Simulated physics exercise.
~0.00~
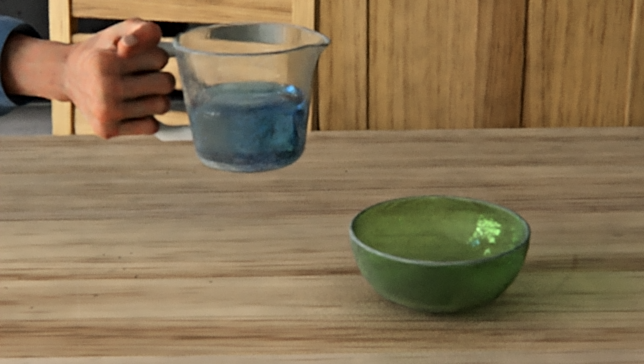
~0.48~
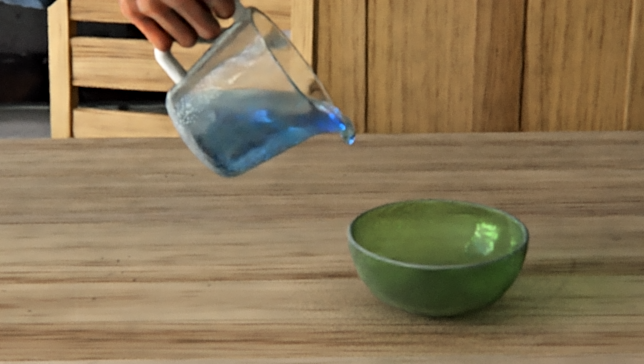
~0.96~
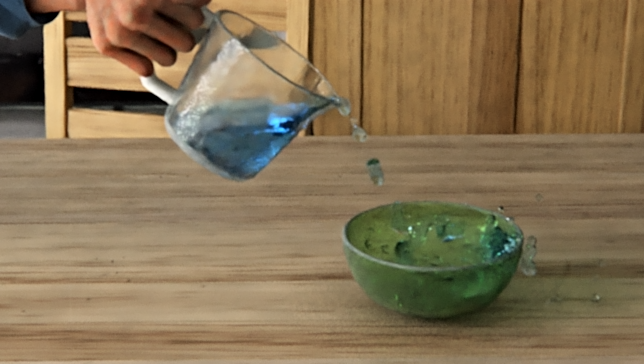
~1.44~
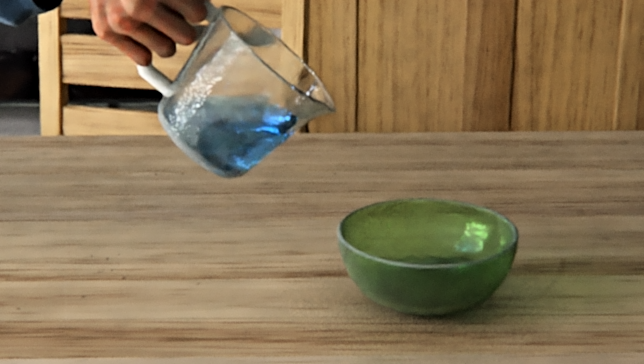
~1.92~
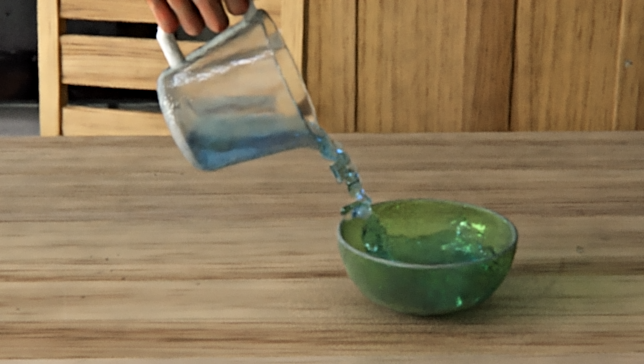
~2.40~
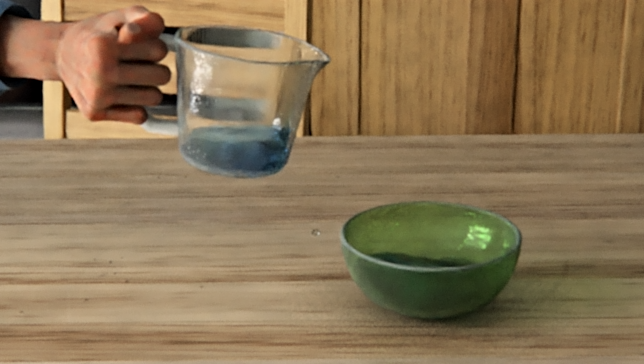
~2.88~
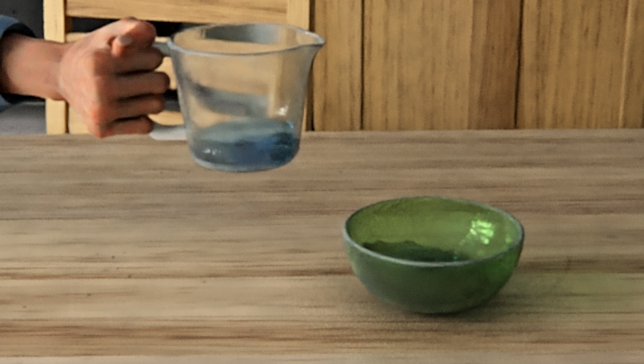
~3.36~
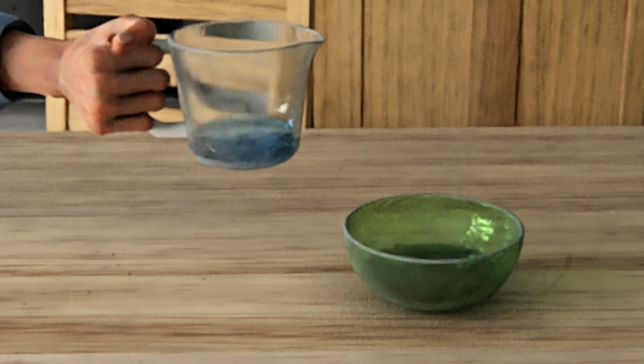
A hand tips a glass jug, pouring blue water into a green bowl, then levels it.
